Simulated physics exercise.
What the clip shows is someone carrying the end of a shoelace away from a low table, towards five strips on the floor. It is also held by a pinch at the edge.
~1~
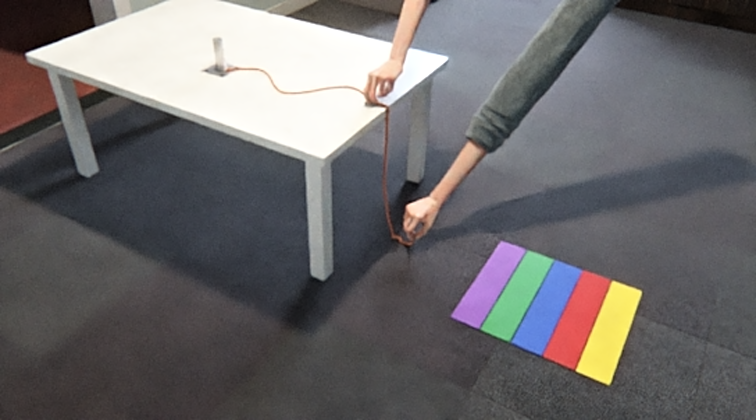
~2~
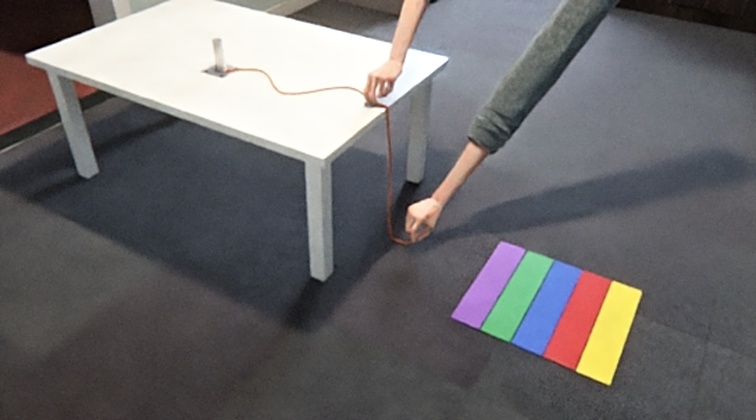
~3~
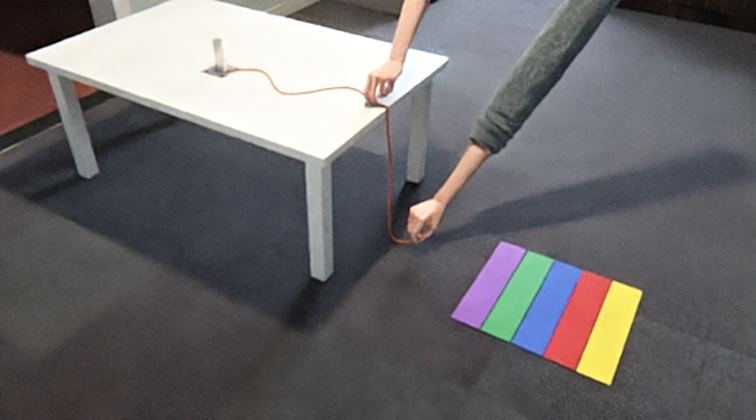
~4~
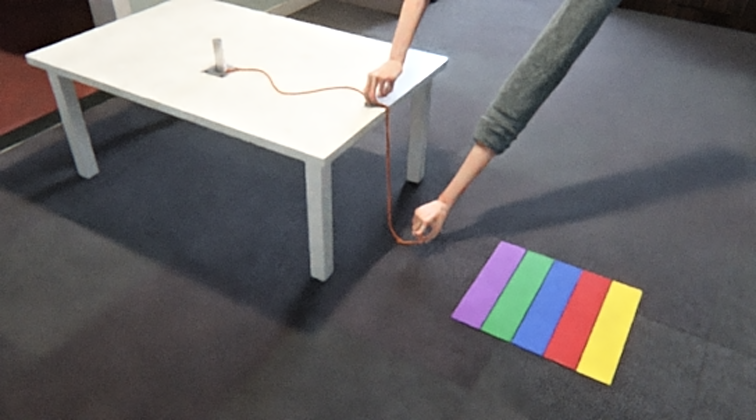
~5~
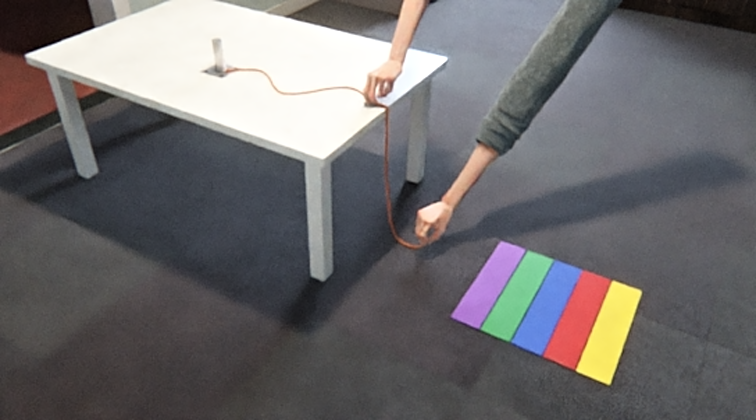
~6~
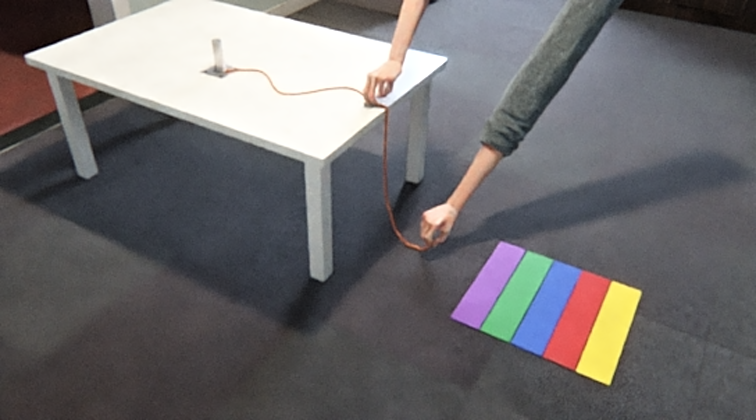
Beside a low white table, a hand moves an orange lace's end slightly right.
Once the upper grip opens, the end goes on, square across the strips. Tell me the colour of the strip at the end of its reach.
It is blue.
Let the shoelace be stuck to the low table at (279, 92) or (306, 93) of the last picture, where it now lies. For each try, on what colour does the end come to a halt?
In order, green and green.
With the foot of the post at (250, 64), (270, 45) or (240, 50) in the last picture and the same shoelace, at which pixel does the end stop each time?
The places come out near (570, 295), (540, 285) and (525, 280).
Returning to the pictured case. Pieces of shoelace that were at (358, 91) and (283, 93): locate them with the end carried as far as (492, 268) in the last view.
The two spots arrive at (379, 107) and (307, 89).
Soon after, end near (492, 268); over purple.
After that, end near (528, 282); over green.
At the stop, end near (550, 290); over blue. Over blue.
